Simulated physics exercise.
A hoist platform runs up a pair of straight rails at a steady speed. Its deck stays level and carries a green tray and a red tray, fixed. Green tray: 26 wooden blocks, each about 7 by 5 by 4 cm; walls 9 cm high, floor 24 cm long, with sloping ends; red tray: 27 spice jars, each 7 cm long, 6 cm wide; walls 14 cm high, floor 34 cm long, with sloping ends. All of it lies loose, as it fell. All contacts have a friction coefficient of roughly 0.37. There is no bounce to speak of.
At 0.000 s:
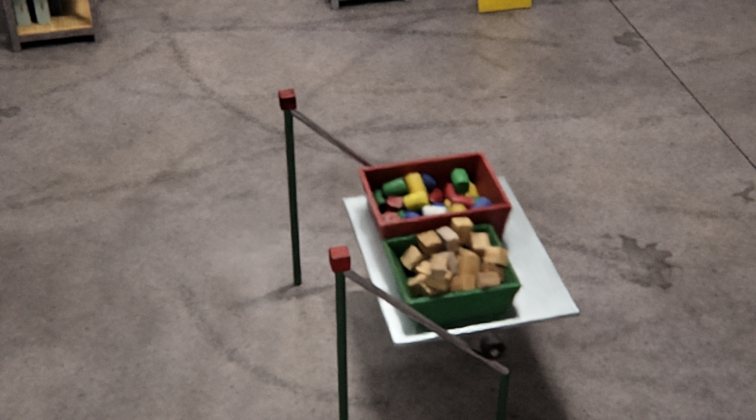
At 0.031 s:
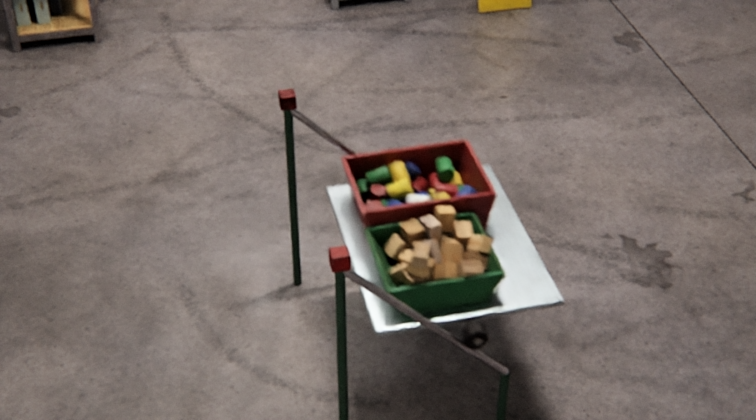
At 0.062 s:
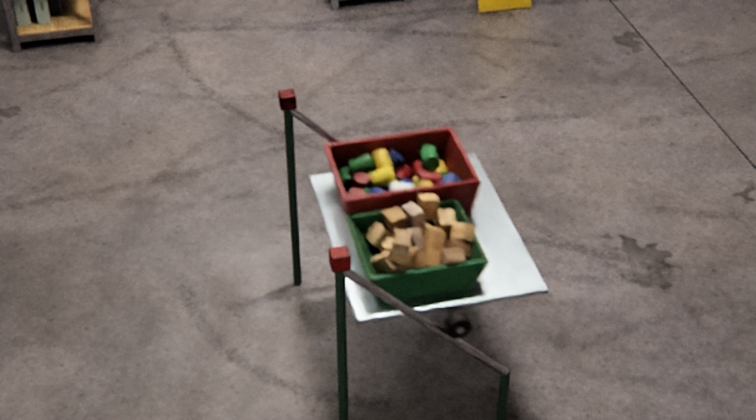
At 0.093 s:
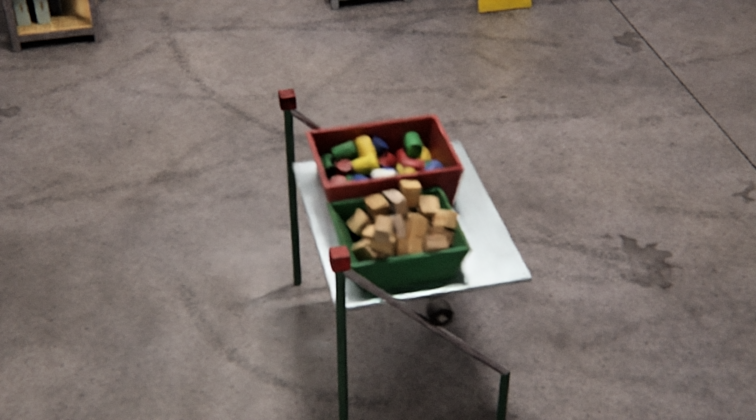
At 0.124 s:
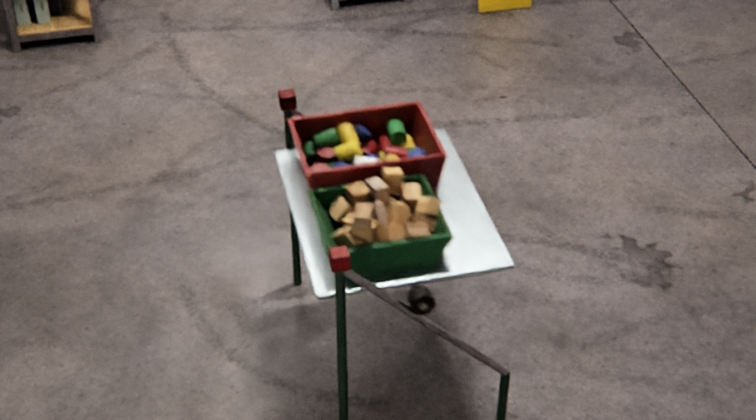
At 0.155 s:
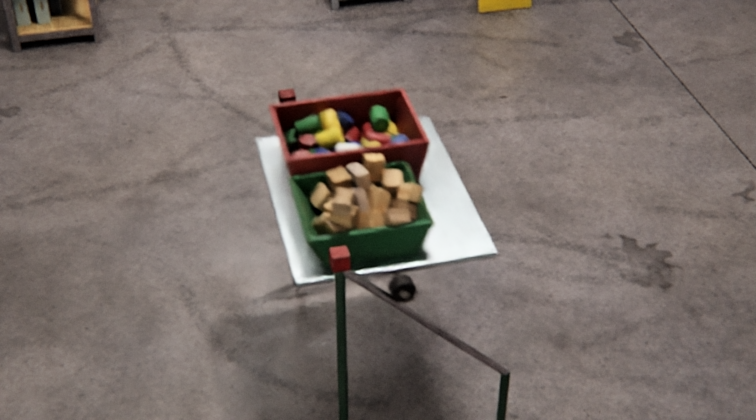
A white platform carrying a red tray of colourful pieces and a green tray of wooden blocks slid steadily up and to the left along two sloping rails, with both trays riding along on top.
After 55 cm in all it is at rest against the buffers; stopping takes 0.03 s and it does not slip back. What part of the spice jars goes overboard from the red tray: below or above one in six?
It sheds more than one in six of them.
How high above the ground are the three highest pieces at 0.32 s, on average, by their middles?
About 106 cm.
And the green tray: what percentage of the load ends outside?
About: Green tray 95 per cent.
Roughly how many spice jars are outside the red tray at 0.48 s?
Some 10 by then.
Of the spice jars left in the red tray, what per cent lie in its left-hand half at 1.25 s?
Some 70 per cent.
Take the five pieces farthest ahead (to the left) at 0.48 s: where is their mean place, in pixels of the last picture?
Around (127, 141).
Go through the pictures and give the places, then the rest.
In the first picture (we follow the rim corner now nearest the camera), red tray (its farthest corner) at (480, 153); green tray at (409, 302); 0 cm up the rails; nothing out yet.
In the second picture, red tray at (465, 141); green tray at (391, 290); 8 cm up the rails.
In the third picture, red tray at (449, 128); green tray at (372, 278); 16 cm up the rails.
In the fourth picture, red tray at (433, 116); green tray at (352, 265); 24 cm up the rails.
In the fifth picture, red tray at (417, 103); green tray at (332, 252); 32 cm up the rails.
In the sixth picture, red tray at (400, 89); green tray at (311, 239); 40 cm up the rails; nothing out yet.
After 0.20 s, it meets the buffers.
After 0.32 s, 8 of 26 out of the green tray and 1 of 27 out of the red tray.
After 0.48 s, 25 of 26 out of the green tray and 10 of 27 out of the red tray.
After 0.70 s, 25 of 26 out of the green tray and 12 of 27 out of the red tray.
Outcome (at 1.25 s), 25 of 26 out of the green tray and 12 of 27 out of the red tray. Asked share, 12 of 27, 44 per cent.
